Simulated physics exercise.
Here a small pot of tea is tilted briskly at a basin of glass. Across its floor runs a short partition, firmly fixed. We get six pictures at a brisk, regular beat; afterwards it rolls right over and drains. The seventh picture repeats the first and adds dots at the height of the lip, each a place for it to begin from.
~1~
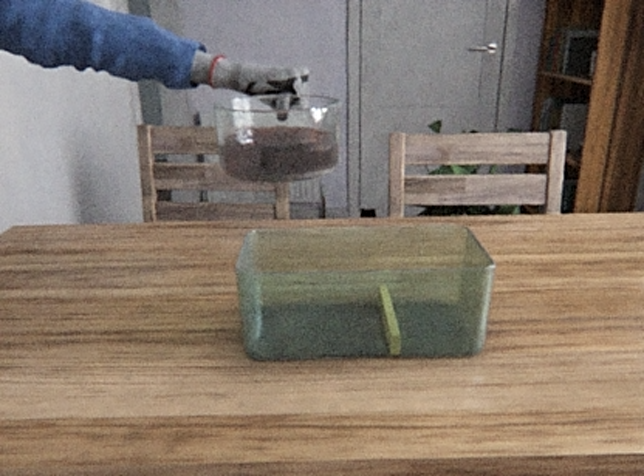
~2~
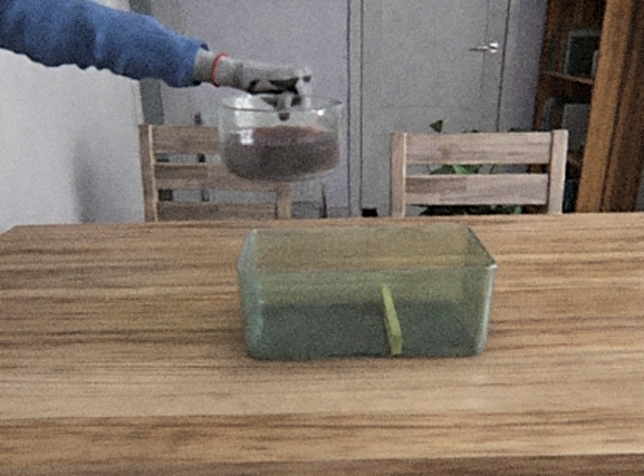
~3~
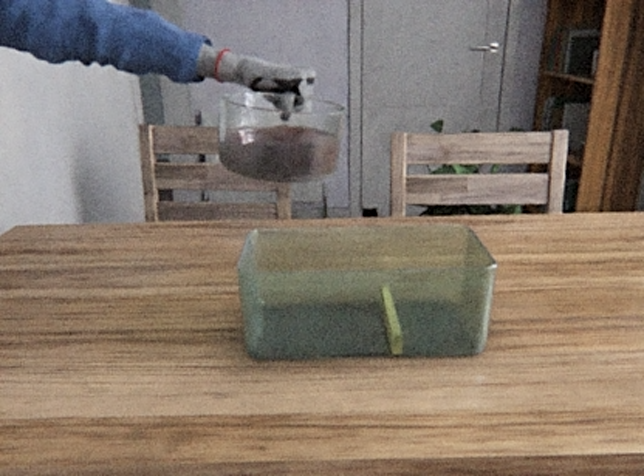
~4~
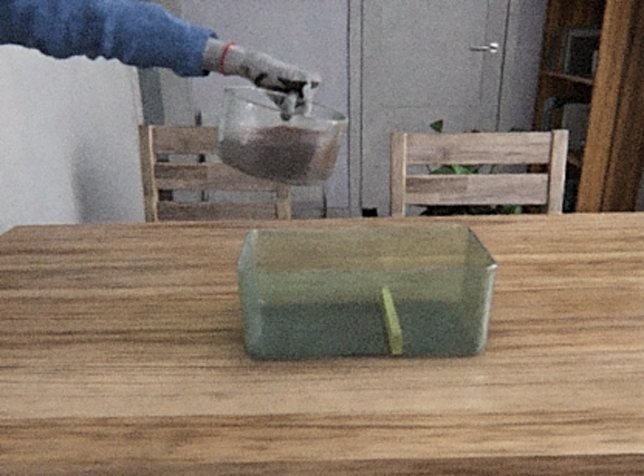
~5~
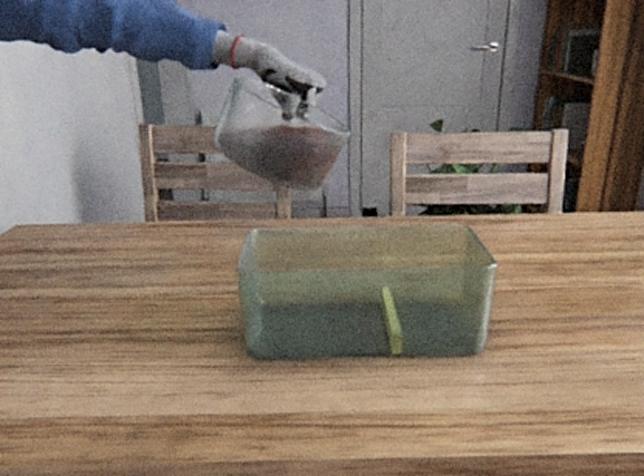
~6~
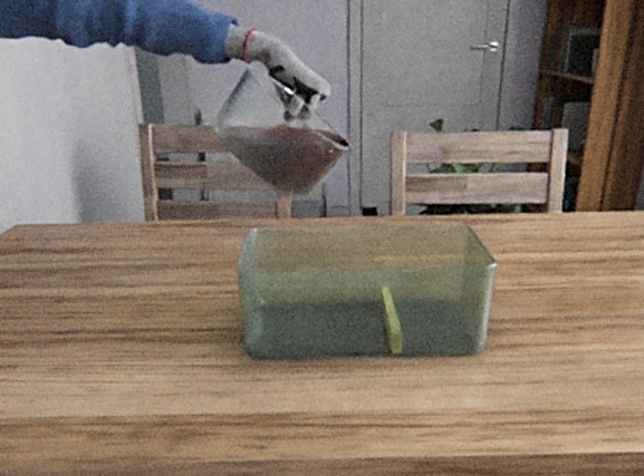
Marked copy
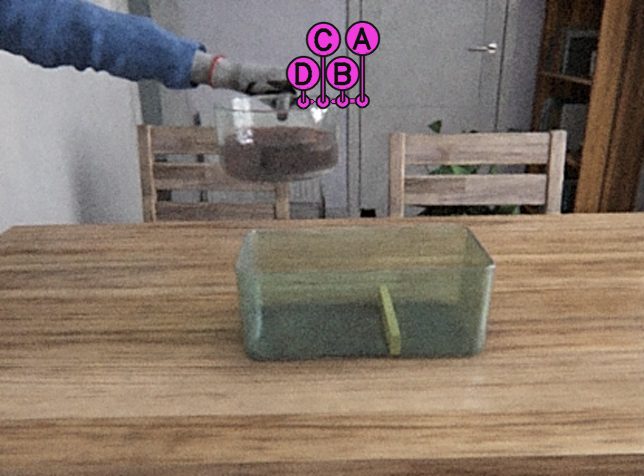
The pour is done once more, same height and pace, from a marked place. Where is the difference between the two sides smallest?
The answer is spot A.
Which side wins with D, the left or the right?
More ends on the left.
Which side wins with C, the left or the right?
The left one.
On the marked copy, A at (362, 100); B at (342, 101); C at (323, 101); D at (303, 101).
For spot A, about 48 % ends left of the wall and 51 % right of it.
For spot B, about 68 % ends left of the wall and 31 % right of it.
For spot C, about 85 % ends left of the wall and 13 % right of it.
For spot D, about 85 % ends left of the wall and 14 % right of it.
